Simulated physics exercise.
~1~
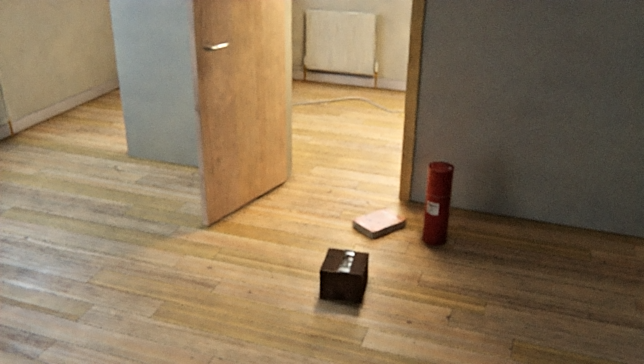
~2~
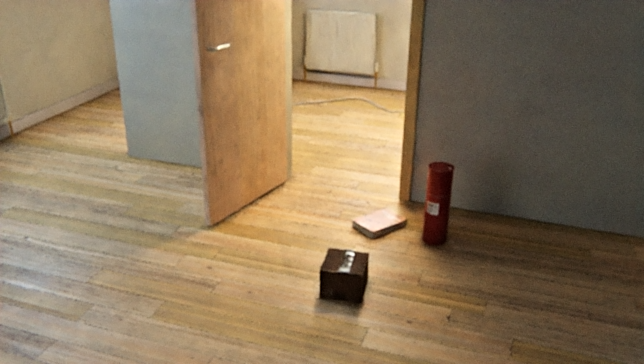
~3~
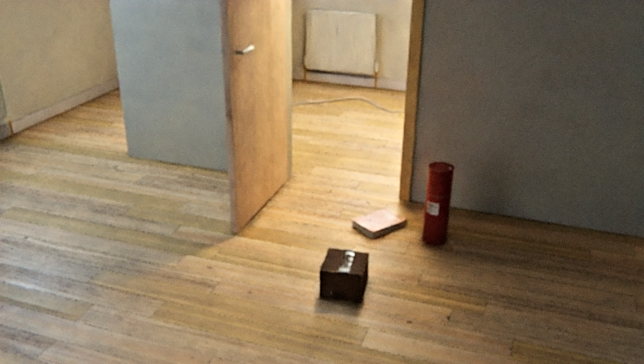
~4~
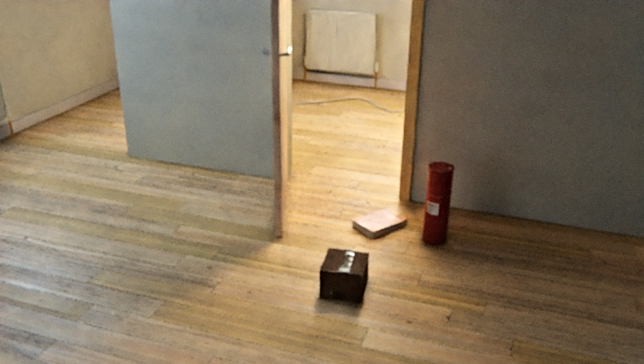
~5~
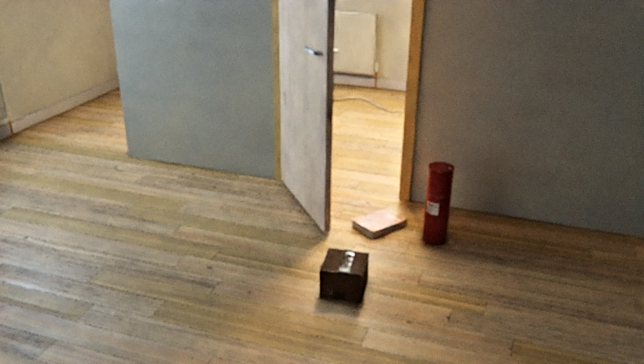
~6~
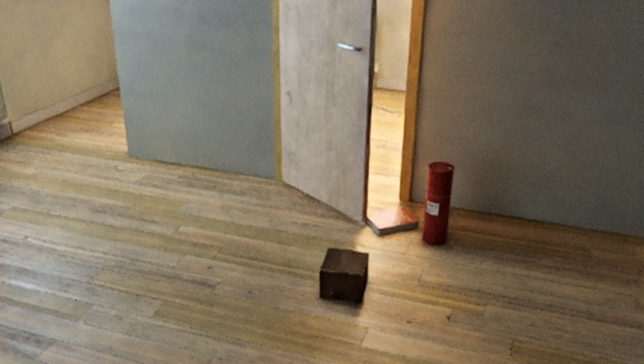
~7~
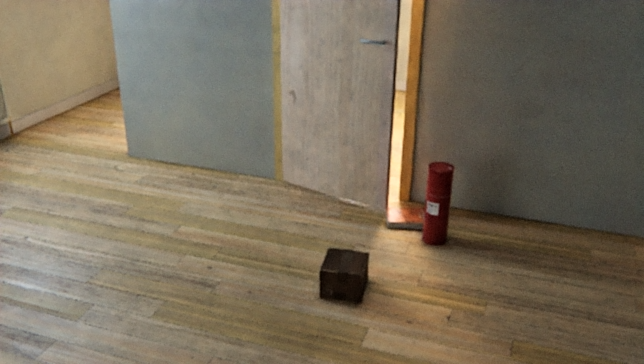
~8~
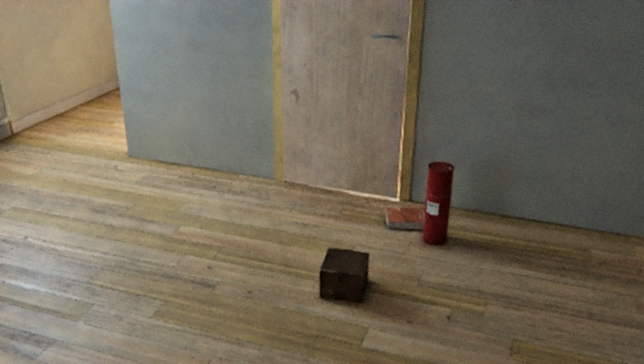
The door swings shut, nudging the orange book right toward the red canister.
